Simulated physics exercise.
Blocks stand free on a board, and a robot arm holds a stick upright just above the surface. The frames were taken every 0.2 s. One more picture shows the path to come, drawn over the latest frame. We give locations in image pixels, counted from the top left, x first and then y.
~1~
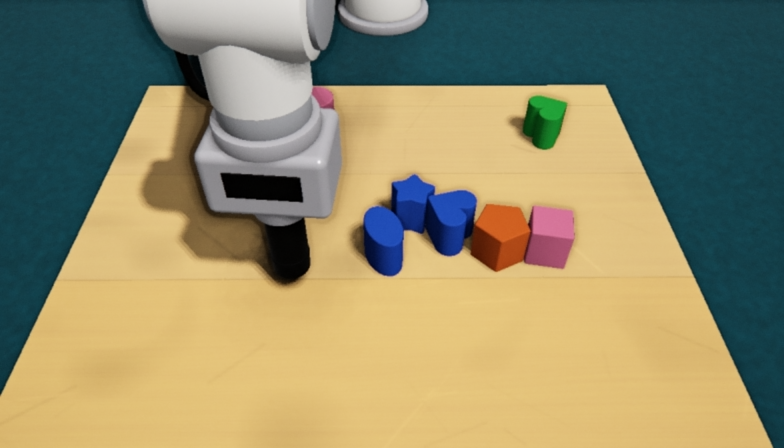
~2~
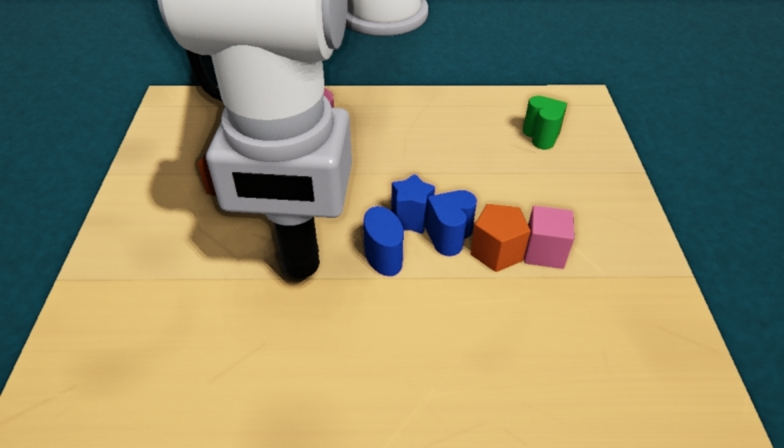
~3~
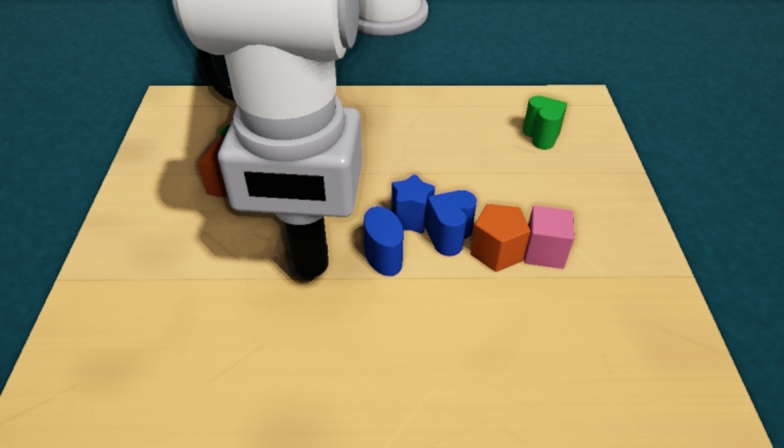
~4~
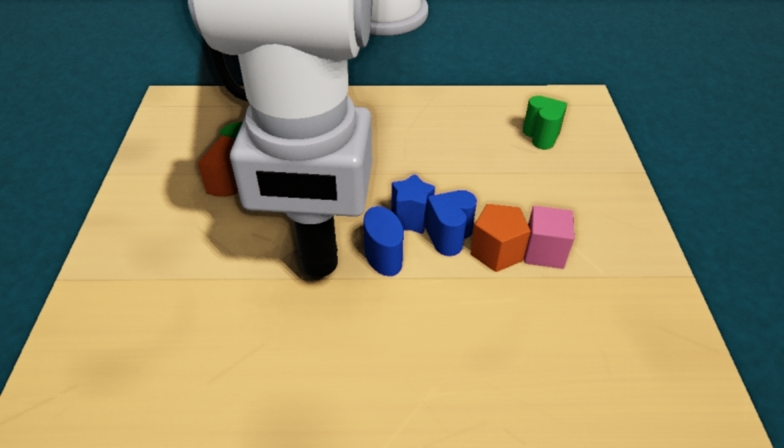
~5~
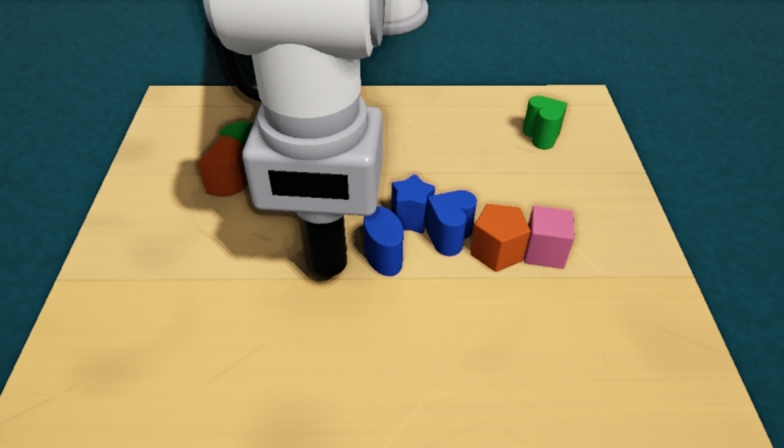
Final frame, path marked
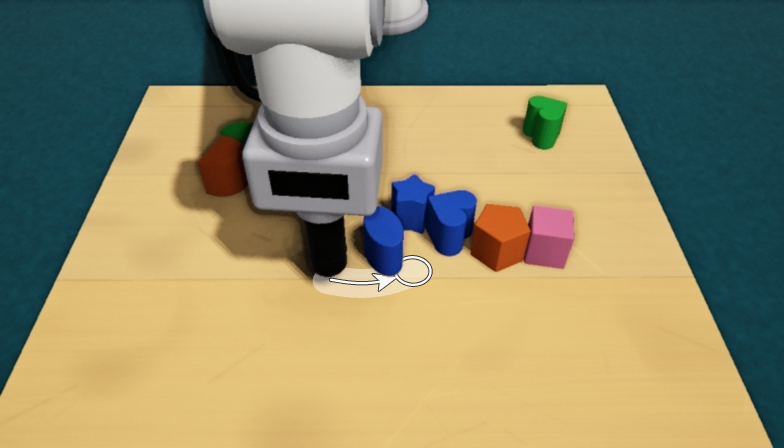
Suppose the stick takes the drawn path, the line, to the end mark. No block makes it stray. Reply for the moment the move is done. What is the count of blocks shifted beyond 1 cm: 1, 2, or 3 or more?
The number is one.
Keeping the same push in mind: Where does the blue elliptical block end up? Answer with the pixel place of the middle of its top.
I think it will end close to (404, 214).
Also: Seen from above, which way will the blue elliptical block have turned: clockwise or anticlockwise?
It ends up turned anticlockwise.
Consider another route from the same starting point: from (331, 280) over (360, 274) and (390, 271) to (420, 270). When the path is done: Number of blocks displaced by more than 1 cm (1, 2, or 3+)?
I'd put the number at one.
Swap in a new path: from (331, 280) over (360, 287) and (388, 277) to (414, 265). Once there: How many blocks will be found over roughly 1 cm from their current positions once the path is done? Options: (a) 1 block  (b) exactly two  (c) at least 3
My pick is a.
Path on the board, from (331, 280) through (359, 283) and (387, 280) to (413, 271).
The first path, step by step. Halfway along, stick (374, 267); blue elliptical block (387, 223).
At the end, stick (414, 255); blue elliptical block (404, 214), turned 75° anticlockwise; blue heart-shaped block in place.
